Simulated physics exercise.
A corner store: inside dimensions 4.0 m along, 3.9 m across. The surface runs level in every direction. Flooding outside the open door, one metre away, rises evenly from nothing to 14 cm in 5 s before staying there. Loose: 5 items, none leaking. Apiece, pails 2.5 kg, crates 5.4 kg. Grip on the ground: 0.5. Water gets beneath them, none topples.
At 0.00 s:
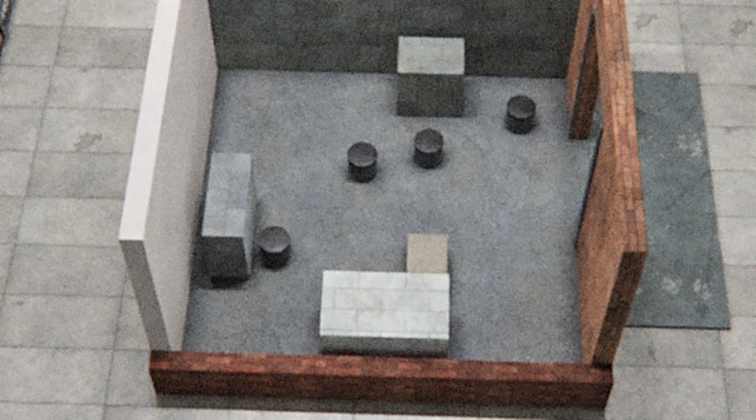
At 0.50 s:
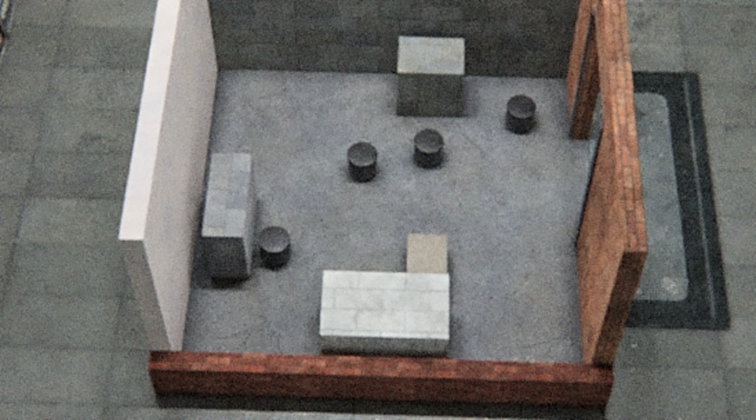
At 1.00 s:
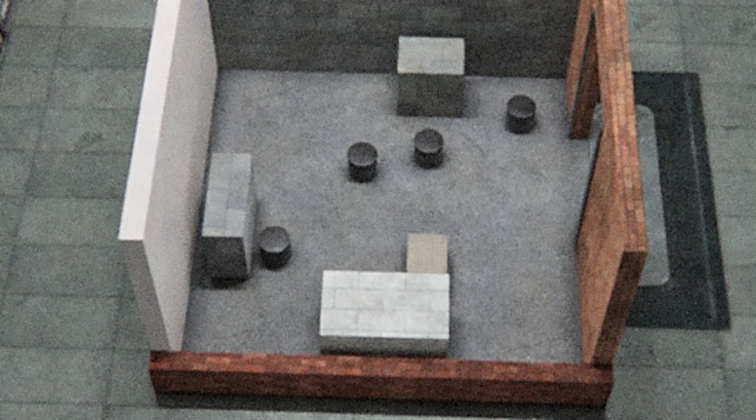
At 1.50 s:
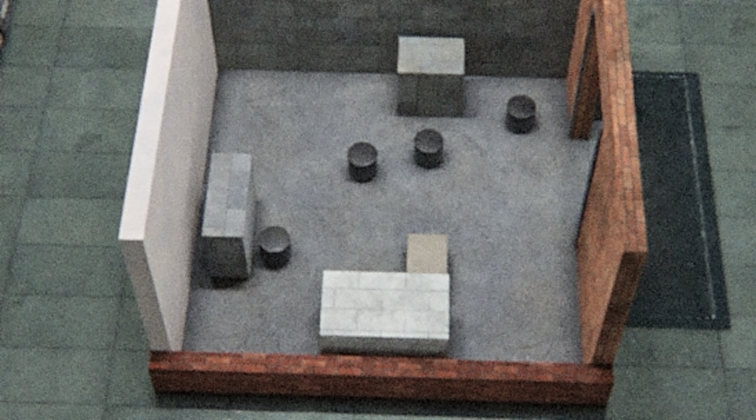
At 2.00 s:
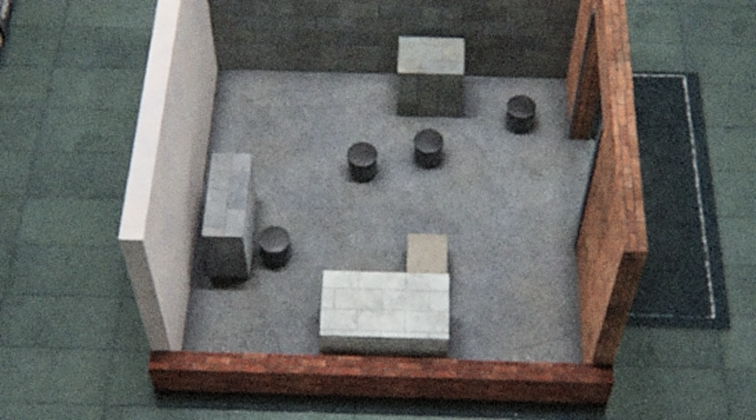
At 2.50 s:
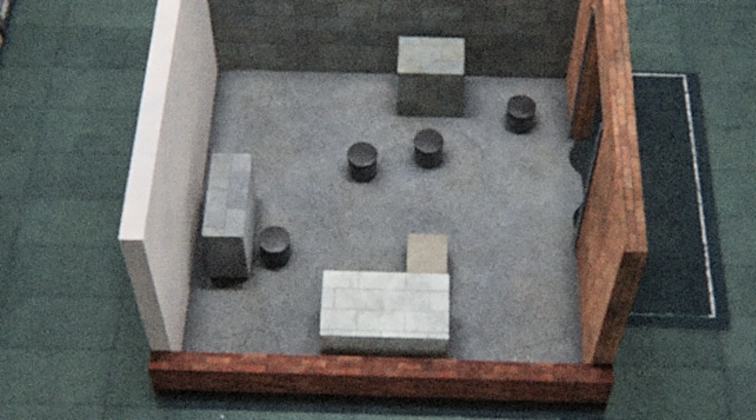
Water spread over the pale paving outside the small walled room, turning it dark green and covering the slab on the right, then just reached the doorway while the blocks and round stools inside stayed still.
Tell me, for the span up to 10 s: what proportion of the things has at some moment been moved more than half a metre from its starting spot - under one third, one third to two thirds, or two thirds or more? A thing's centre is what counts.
Watching this, I'd call it the bulk of them.
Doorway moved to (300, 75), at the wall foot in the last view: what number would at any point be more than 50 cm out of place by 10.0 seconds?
Count: 3.
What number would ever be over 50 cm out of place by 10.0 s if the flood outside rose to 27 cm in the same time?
In that case 5 of them.
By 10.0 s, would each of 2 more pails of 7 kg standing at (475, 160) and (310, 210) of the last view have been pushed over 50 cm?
First one stays within it, second one stays within it.
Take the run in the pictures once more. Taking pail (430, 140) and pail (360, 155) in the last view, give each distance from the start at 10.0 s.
In that order: 200 cm, 150 cm.
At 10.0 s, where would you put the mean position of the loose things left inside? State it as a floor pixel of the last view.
Roughly at (297, 212).
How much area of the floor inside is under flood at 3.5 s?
1.0 m2.
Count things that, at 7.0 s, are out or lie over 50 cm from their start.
2 of them.
After 3.5 s 0 of 5 are over 50 cm from their spots; 0 afloat.
After 4.5 s 0 of 5 are over 50 cm from their spots; 0 afloat.
After 7.0 s 2 of 5 are over 50 cm from their spots; 1 afloat.
After 10.0 s 4 of 5 are over 50 cm from their spots, and 4 have been at some point; 4 afloat.
